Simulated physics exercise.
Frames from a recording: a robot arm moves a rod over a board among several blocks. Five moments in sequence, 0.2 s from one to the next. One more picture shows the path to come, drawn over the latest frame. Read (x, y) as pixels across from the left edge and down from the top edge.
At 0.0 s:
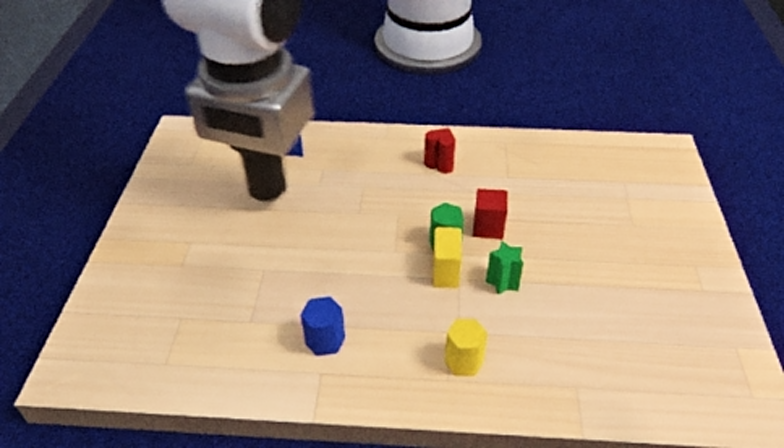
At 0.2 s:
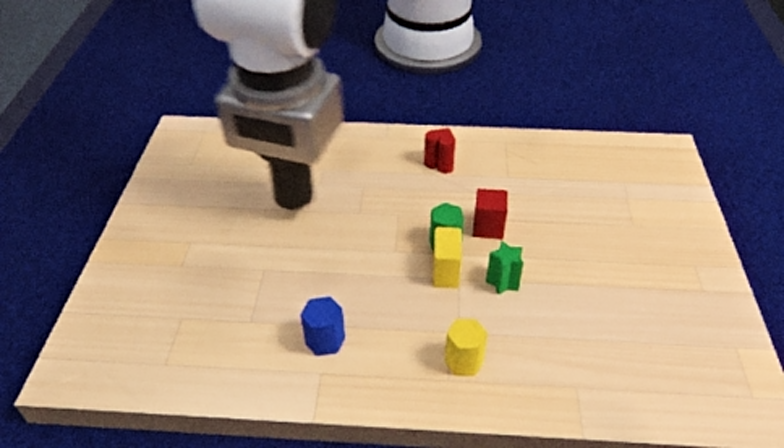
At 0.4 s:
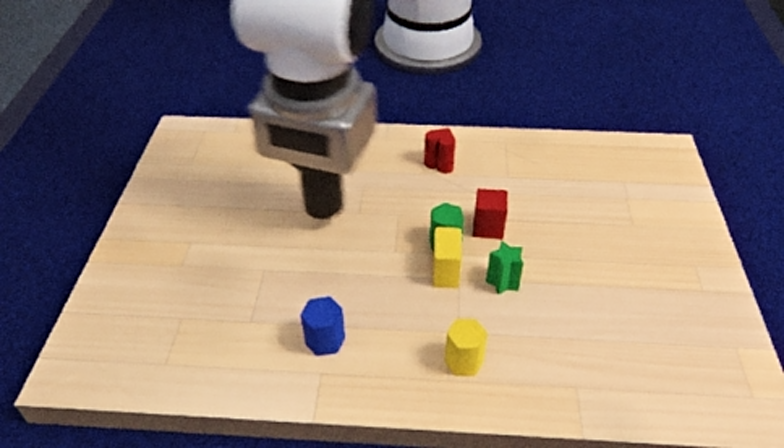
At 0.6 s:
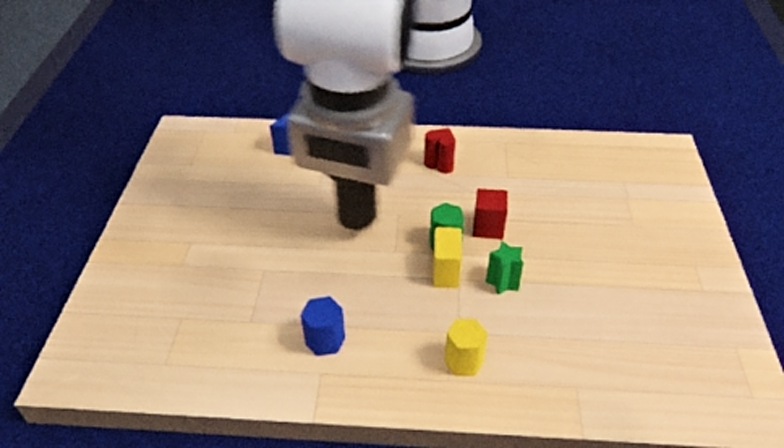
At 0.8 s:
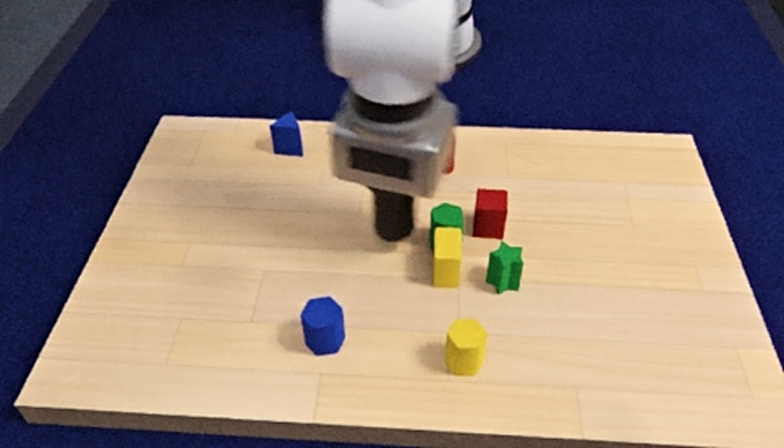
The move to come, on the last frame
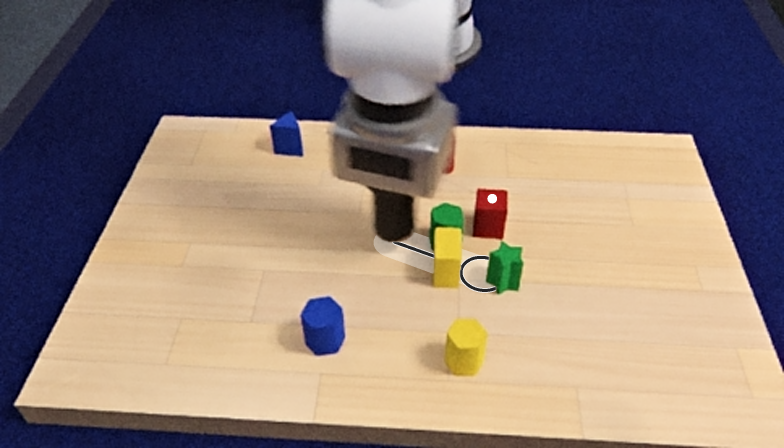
The video shows a robot arm moving a dark rod rightward and slightly toward the viewer across a wooden board, nearing a green block and a yellow block, while the scattered red, green, yellow and blue blocks stay still.
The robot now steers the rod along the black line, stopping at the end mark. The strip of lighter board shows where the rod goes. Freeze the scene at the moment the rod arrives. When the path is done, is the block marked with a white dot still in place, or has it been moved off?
It will end up elsewhere.
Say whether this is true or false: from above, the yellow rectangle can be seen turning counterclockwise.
My answer: False.
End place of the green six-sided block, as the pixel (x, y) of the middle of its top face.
It should be at (492, 217) by then.
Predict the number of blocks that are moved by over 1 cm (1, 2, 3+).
Total moved: Three or more.
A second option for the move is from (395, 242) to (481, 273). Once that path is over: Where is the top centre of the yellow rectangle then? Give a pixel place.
At the end it should sit near (489, 271).
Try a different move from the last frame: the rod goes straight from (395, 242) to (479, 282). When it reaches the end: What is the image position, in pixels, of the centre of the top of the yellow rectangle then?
I think it will end close to (511, 273).
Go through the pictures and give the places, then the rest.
Rod tip (268, 189); block tops, green six-sided block (447, 214); yellow rectangle (448, 243); red square piece (492, 199); green star (508, 253), in the first picture.
Rod (295, 198); blocks unchanged, in the second picture.
Rod (324, 207); blocks unchanged, in the third picture.
Rod (358, 217); blocks unchanged, in the fourth picture.
Rod (395, 229); green six-sided block (447, 214); yellow rectangle (448, 243); red square piece (492, 199); green star (508, 253), in the fifth picture.
Path on the board, in a line from (395, 242) to (483, 274); the dot is on the red square piece.
What follows on the original path. Halfway along, rod (440, 244); green six-sided block (472, 214), turned 30° anticlockwise; yellow rectangle (463, 249), turned 50° clockwise; red square piece (497, 197).
At the end, rod (485, 260); green six-sided block (492, 217), turned 60° anticlockwise; yellow rectangle (490, 272), turned 75° clockwise; red square piece (504, 194), turned 30° anticlockwise; green star (525, 262), turned 55° anticlockwise.
